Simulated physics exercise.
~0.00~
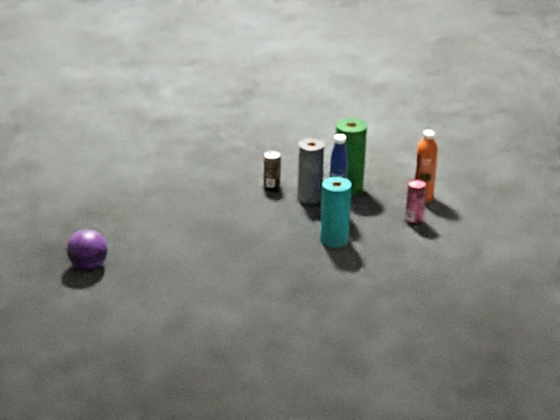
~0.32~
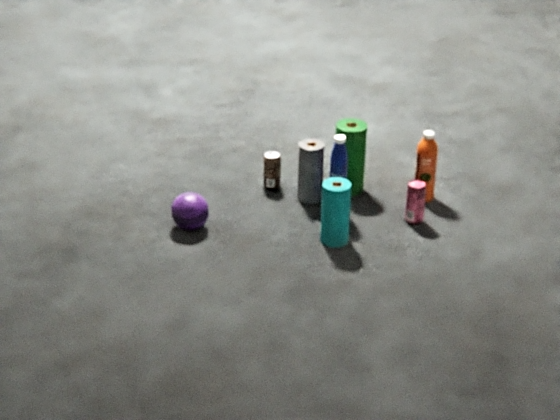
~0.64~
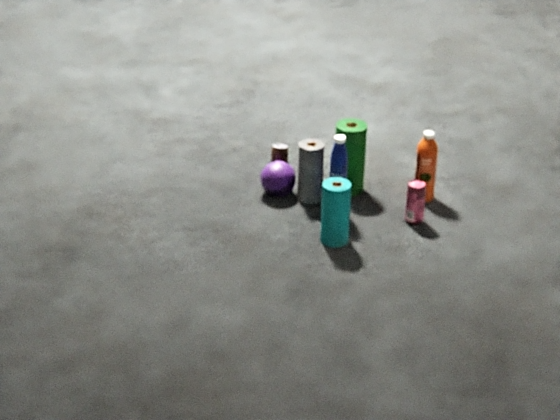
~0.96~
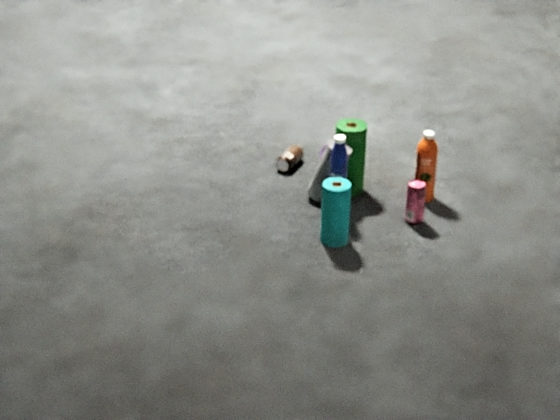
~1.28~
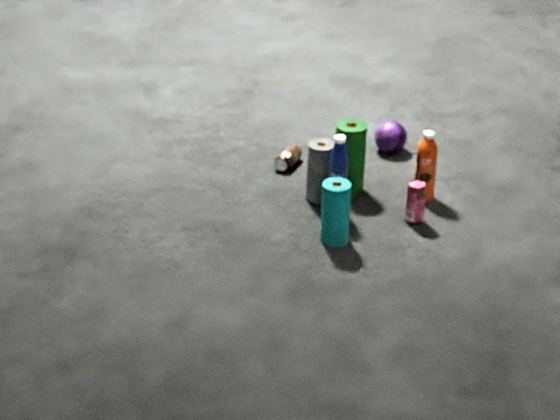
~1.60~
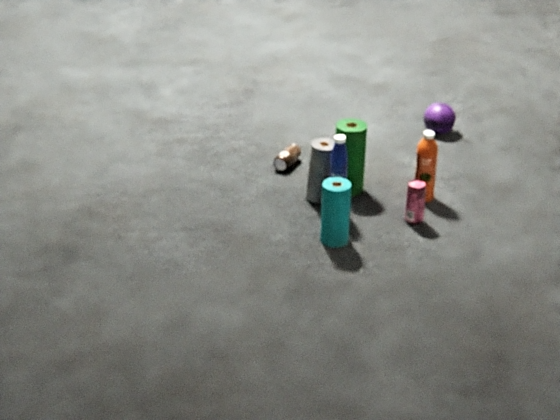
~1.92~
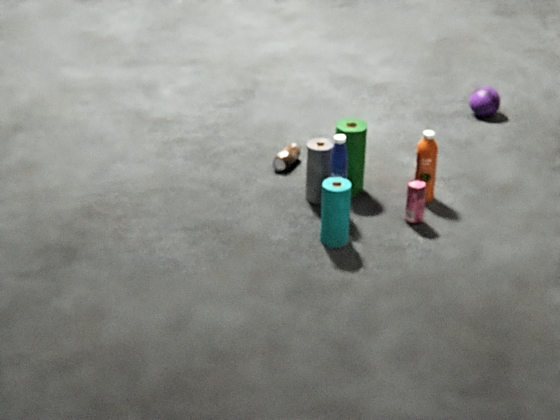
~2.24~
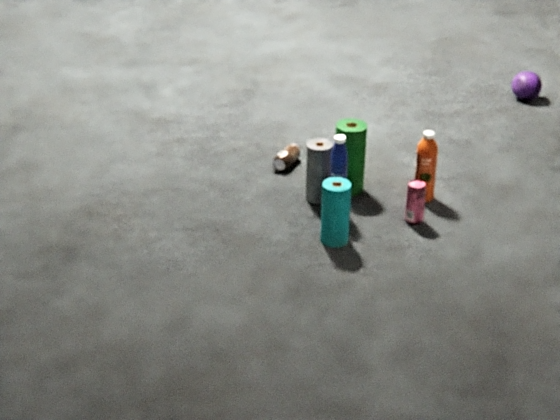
In the video, a purple ball rolls rightward across a grey floor toward a group of upright bottles, cans and rolls, knocking over the brown can and tilting the grey roll, which settles upright again, as the ball passes behind the group and rolls toward the upper right.
